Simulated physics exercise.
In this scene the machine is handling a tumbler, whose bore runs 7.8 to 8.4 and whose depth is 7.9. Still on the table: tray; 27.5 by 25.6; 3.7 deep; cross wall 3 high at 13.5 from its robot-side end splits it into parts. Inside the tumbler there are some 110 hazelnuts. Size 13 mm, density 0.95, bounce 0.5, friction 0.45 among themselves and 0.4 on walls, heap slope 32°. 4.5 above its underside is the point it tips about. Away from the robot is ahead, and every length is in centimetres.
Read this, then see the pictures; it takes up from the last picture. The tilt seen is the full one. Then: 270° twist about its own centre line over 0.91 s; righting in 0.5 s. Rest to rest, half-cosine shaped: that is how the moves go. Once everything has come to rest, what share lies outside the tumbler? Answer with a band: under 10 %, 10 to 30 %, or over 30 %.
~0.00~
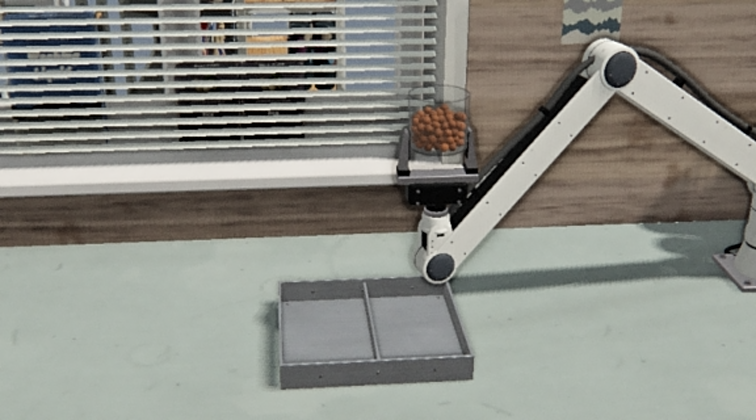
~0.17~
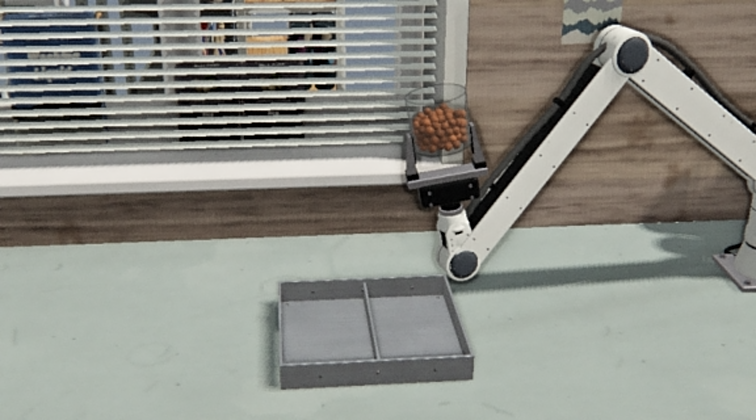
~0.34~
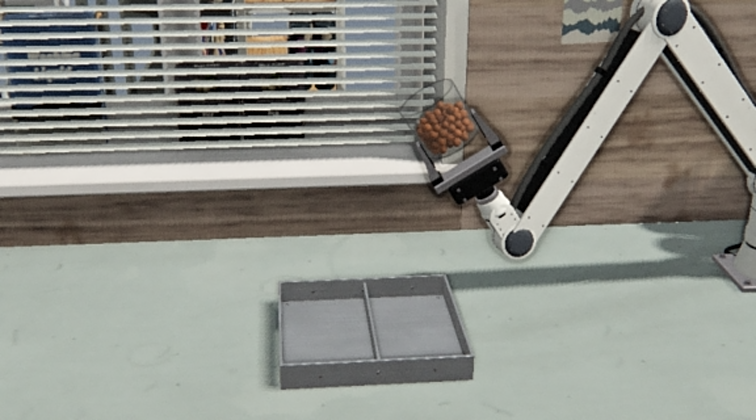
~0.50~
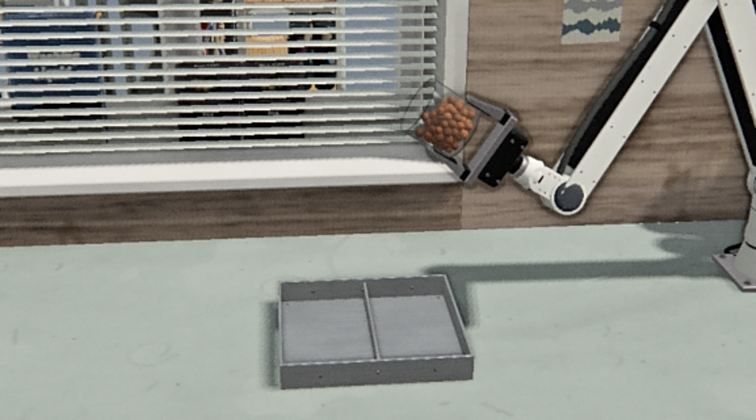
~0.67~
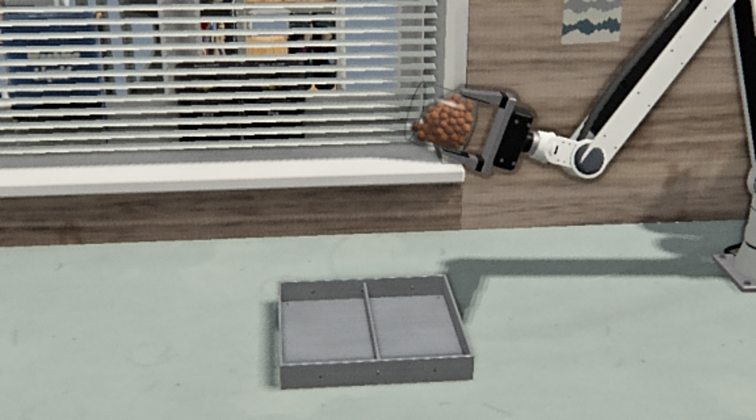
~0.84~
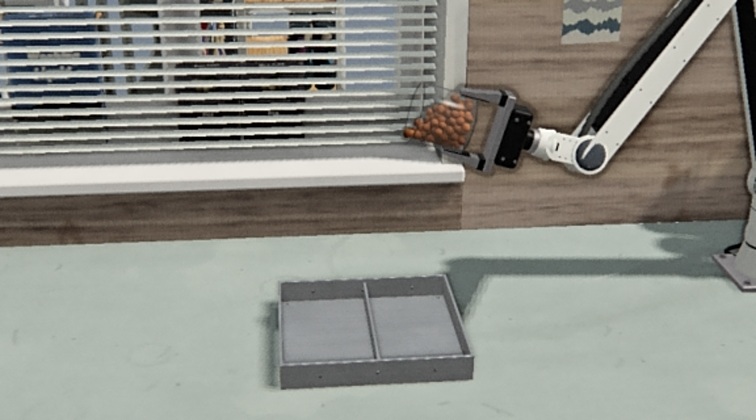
Between 10 and 30 %.
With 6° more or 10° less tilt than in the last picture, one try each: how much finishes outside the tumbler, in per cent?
Around 30 percent on the first try, 0 percent on the second.
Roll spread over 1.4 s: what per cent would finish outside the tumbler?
Then: Approx. 15 %.
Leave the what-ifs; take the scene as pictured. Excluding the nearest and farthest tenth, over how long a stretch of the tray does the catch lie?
About 10 cm.
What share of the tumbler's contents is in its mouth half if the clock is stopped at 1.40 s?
Close to 35 per cent sits in the mouth half.
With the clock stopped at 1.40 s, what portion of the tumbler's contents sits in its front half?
Around 65 percent.
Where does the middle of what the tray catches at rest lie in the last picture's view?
In the last view, around (335, 333).
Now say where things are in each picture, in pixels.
The first frame shows the tumbler middle at (439, 121), upright; upper third of the load around (439, 119), from x 415 to 460, top at y 110; 110 in the tumbler.
The second frame shows the tumbler middle at (439, 121), tipped 9°; upper third of the load around (443, 118), from x 415 to 465, top at y 110.
The third frame shows the tumbler middle at (441, 121), tipped 32°; upper third of the load around (450, 115), from x 420 to 470, top at y 105.
The fourth frame shows the tumbler middle at (442, 119), tipped 57°; upper third of the load around (452, 112), from x 420 to 470, top at y 100.
The fifth frame shows the tumbler middle at (442, 118), tipped 72°; upper third of the load around (454, 111), from x 415 to 470, top at y 100.
The sixth frame shows the tumbler middle at (442, 118), tipped 74°; upper third of the load around (455, 112), from x 405 to 470, top at y 100; 110 in the tumbler.
After 1.40 s, tipped 74°, highest piece 38 above the table; 105 in the tumbler, 5 in flight or on a rim.
After 1.97 s, tipped 44°, highest piece 37 above the table; 91 in the tumbler, 12 in the far-side part, 1 in the robot-side part, 6 in flight or on a rim.
After 2.45 s, upright, highest piece 40 above the table; 91 in the tumbler, 17 in the far-side part, 2 in the robot-side part.
After 3.15 s, upright, highest piece 40 above the table; 91 in the tumbler, 17 in the far-side part, 2 in the robot-side part.
In the end, 91 in the tumbler, 17 in the far-side part, 2 in the robot-side part. That is 17 % outside the tumbler.
